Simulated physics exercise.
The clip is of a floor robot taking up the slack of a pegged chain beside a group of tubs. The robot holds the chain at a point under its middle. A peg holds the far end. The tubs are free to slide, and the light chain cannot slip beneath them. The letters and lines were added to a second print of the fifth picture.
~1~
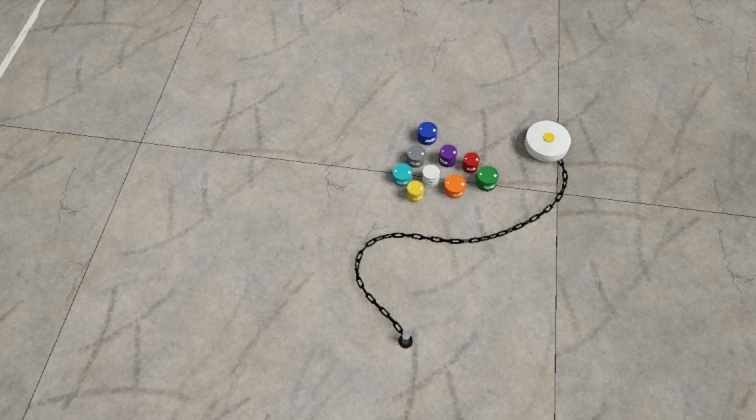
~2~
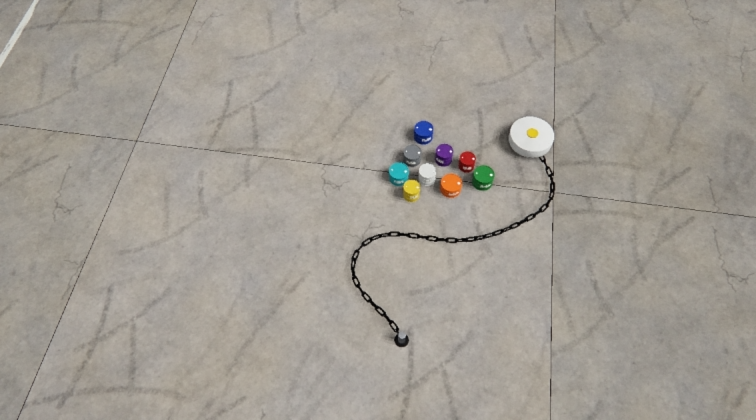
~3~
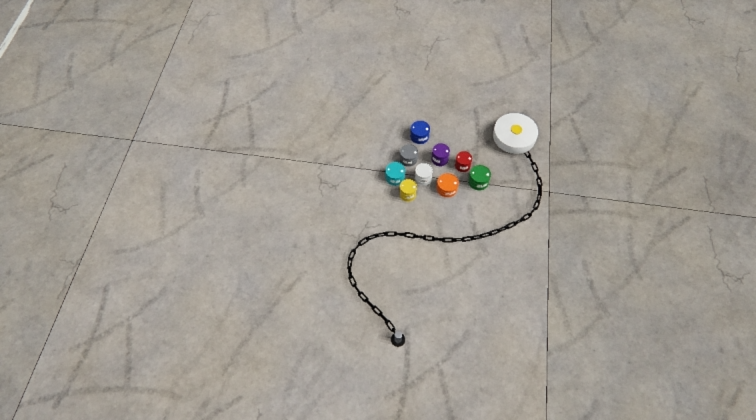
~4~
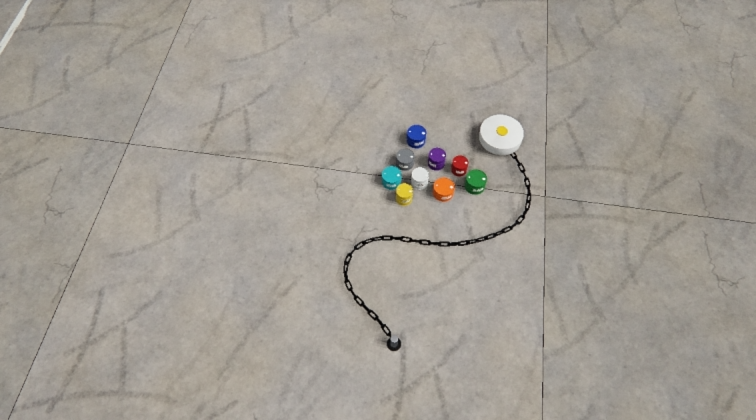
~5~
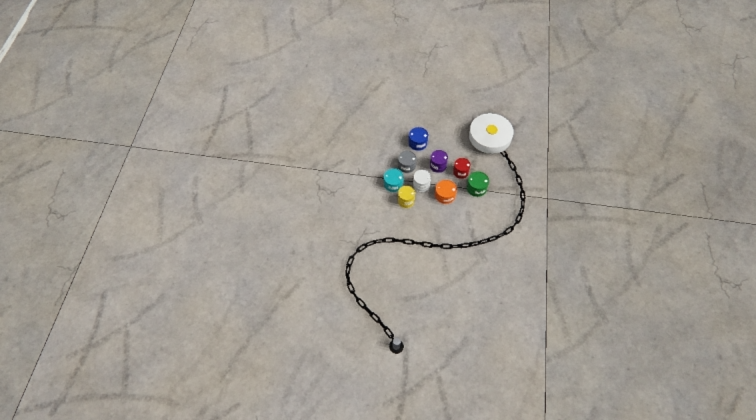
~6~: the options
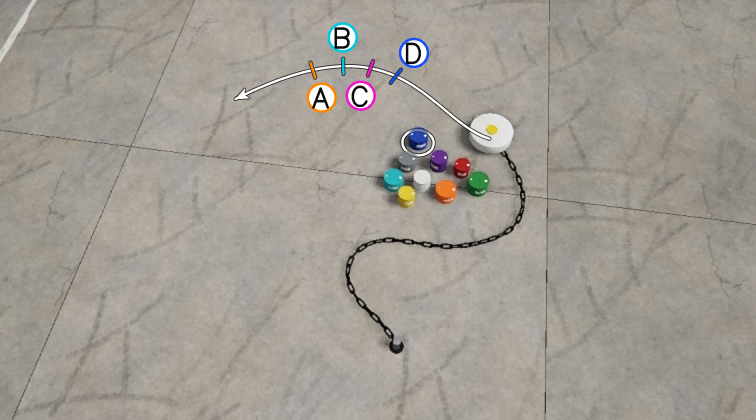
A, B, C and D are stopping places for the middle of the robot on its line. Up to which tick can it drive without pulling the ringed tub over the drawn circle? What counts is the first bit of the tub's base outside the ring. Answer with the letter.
The farthest safe stop is B.
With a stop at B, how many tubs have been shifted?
By then, four.
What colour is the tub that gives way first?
The green tub.
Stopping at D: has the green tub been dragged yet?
By then, no.
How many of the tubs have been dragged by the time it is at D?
The count is none.
On the copy, A at (313, 70); B at (343, 66); C at (370, 68); D at (396, 76); the ring at (418, 143); the route from (490, 139) via (372, 69) to (235, 99).
On B. First, robot (441, 101); blue tub (418, 139).
Then, robot (393, 70); blue tub (418, 139).
Finally, robot (343, 61); purple tub (430, 158); orange tub (436, 197); red tub (443, 167); green tub (446, 182); blue tub (418, 139); the blue tub is still in its ring.
By contrast, A drags the ringed tub to (401, 144); C is safe but short; D is safe but short.
